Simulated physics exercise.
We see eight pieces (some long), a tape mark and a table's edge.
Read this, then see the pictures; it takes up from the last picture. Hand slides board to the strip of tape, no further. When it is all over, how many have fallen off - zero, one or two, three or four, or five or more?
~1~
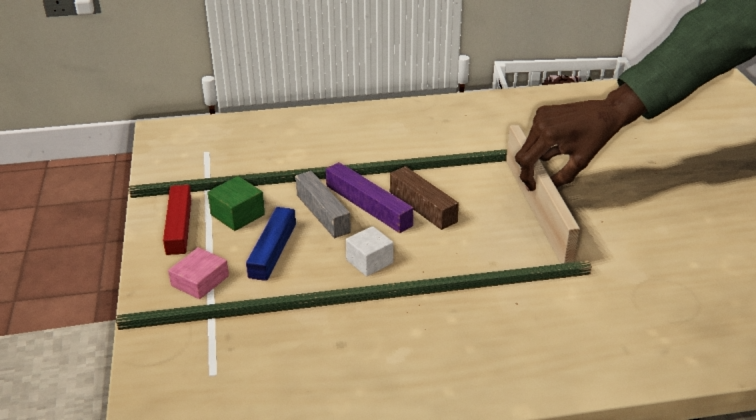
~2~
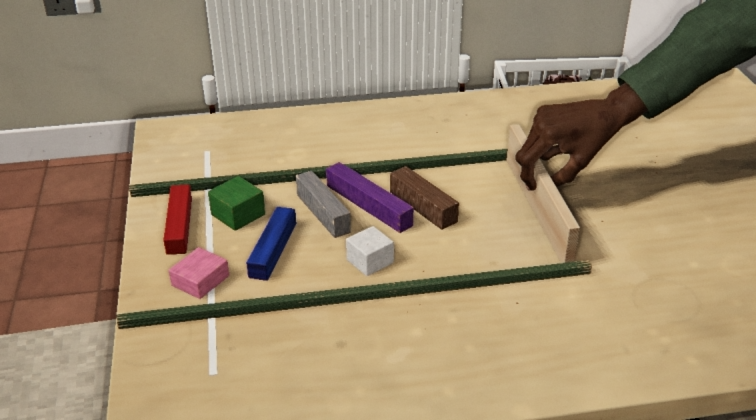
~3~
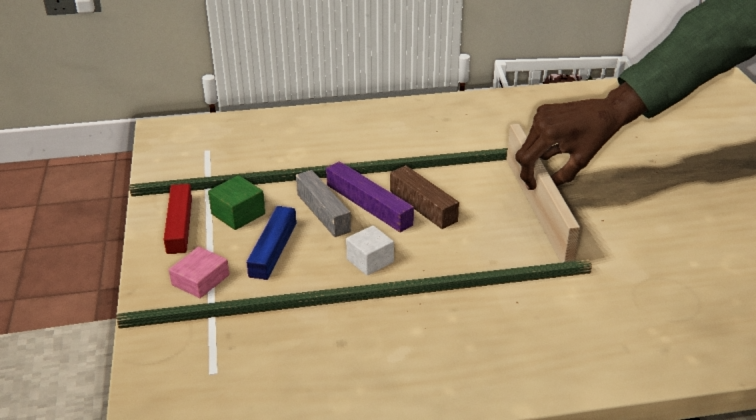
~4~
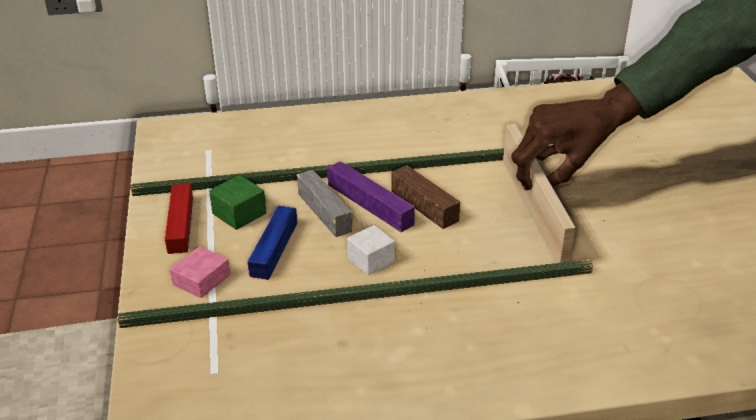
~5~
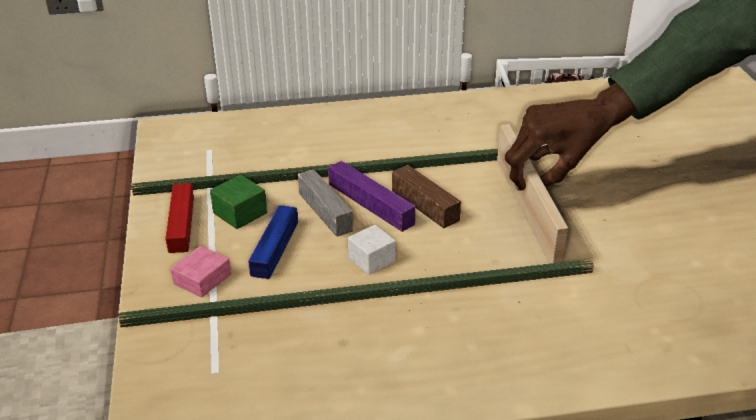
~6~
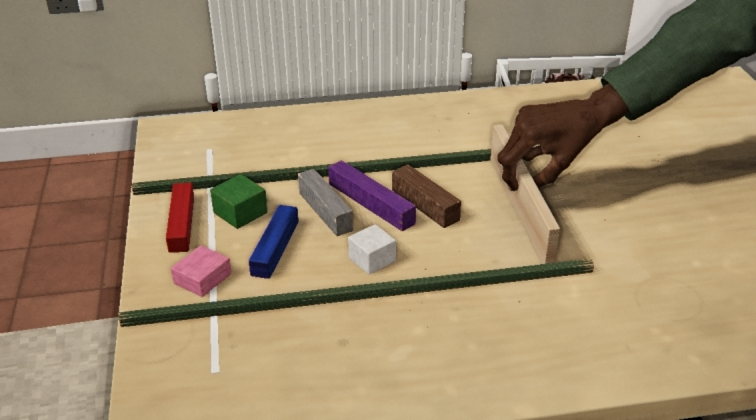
You'd see one or two pieces leave the end and fall.
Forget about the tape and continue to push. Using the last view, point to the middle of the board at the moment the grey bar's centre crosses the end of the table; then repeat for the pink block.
The middle is at (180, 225) when it's the grey bar, and at (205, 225) when it's the pink block.
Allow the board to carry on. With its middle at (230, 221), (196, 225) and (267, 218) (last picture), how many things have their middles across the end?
1; 3; 0.
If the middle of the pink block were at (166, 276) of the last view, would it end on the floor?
Placed there, it does not drop.
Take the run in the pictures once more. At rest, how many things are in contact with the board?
I count 2 of them.
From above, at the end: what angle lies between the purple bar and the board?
Some 0 degrees.
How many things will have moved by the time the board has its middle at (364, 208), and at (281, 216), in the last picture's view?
4 and 8.
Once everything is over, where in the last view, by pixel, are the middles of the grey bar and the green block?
I'd put one close to (159, 218) and the other close to (129, 207).
Soon after, none off yet; red stick at rest near (181, 217); pink block at rest near (202, 271); green block at rest near (239, 201).
After that, none off yet; red stick at rest near (181, 217); pink block at rest near (202, 271); green block displaced a little near (218, 200).
In the end, the number that fall off is one or two; gone, red stick.
